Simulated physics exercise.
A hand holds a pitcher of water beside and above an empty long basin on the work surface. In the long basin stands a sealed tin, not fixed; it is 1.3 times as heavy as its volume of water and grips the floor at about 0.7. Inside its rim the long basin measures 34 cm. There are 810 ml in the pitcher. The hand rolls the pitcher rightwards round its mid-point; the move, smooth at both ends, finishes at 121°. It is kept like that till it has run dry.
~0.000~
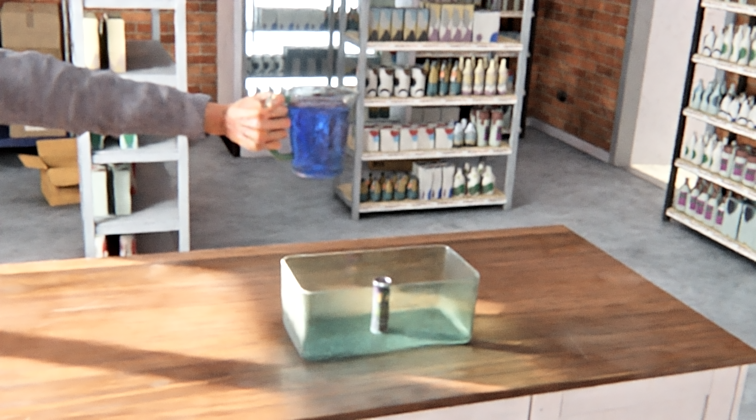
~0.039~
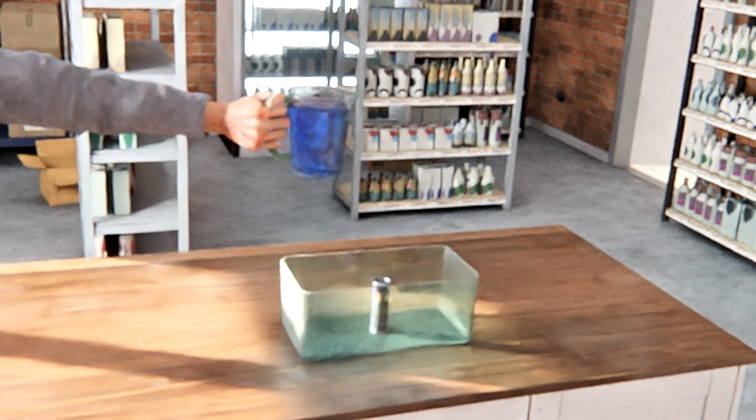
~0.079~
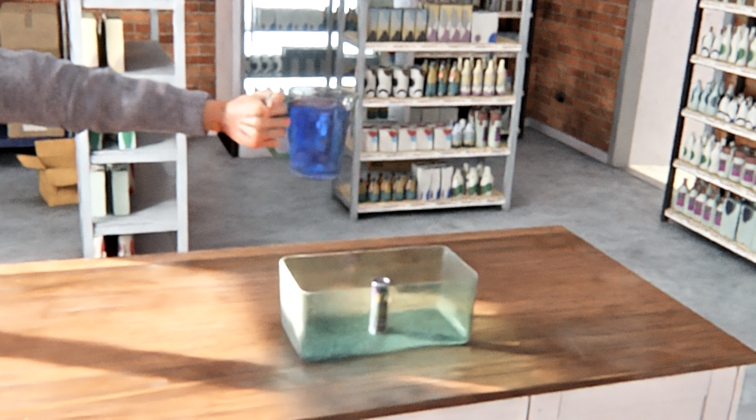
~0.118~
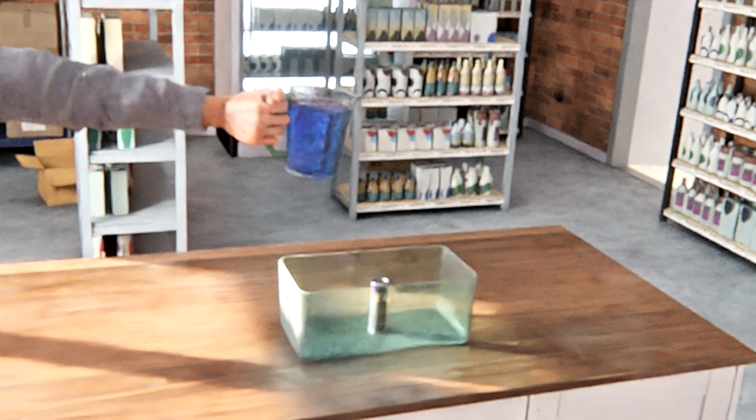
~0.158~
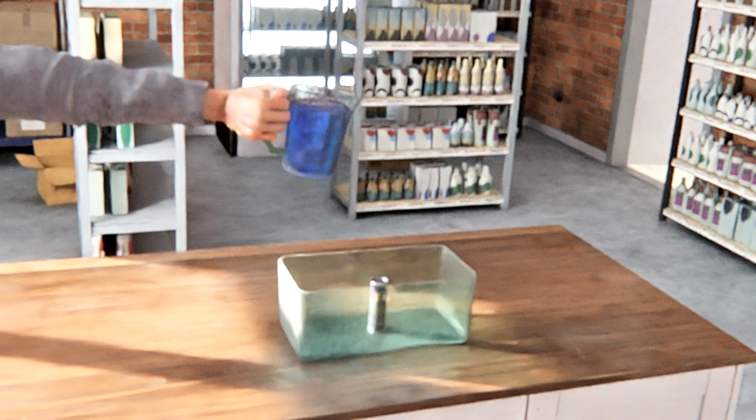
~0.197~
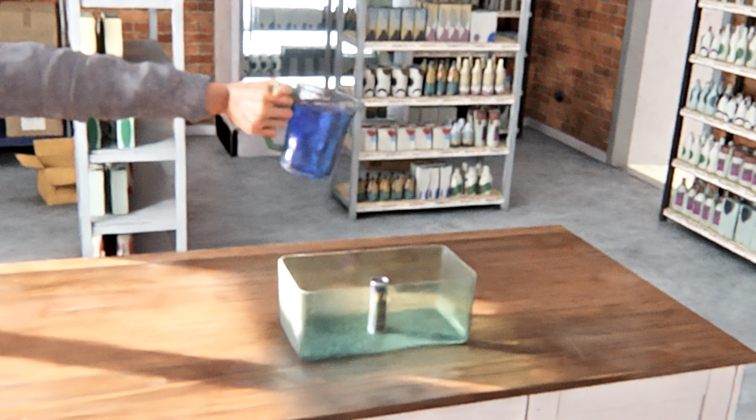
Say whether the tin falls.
It keeps standing.
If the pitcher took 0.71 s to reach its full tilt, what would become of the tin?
Then it stays up.
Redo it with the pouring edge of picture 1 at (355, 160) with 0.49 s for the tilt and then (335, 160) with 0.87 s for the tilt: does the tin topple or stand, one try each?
First it goes over; then it goes over.
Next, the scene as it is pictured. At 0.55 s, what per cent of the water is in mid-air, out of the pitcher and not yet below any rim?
Some 28 per cent.
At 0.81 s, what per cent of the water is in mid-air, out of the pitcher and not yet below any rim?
Some 36 per cent.
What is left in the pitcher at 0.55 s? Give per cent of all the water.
Near 72 in a hundred.
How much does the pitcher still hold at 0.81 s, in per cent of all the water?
Some 12 per cent.
By 0.55 s the tilt is 85° and 71 per cent is still to pour; the tin stands where it began.
By 0.81 s the tilt is 119° and 12 per cent is still to pour; the tin stands where it began.
By 1.08 s the tilt is 121° and 0 per cent is still to pour; the tin stands where it began.
By 1.37 s the tilt is 121° and 0 per cent is still to pour; the tin stands where it began.
At rest the tin stands where it began.
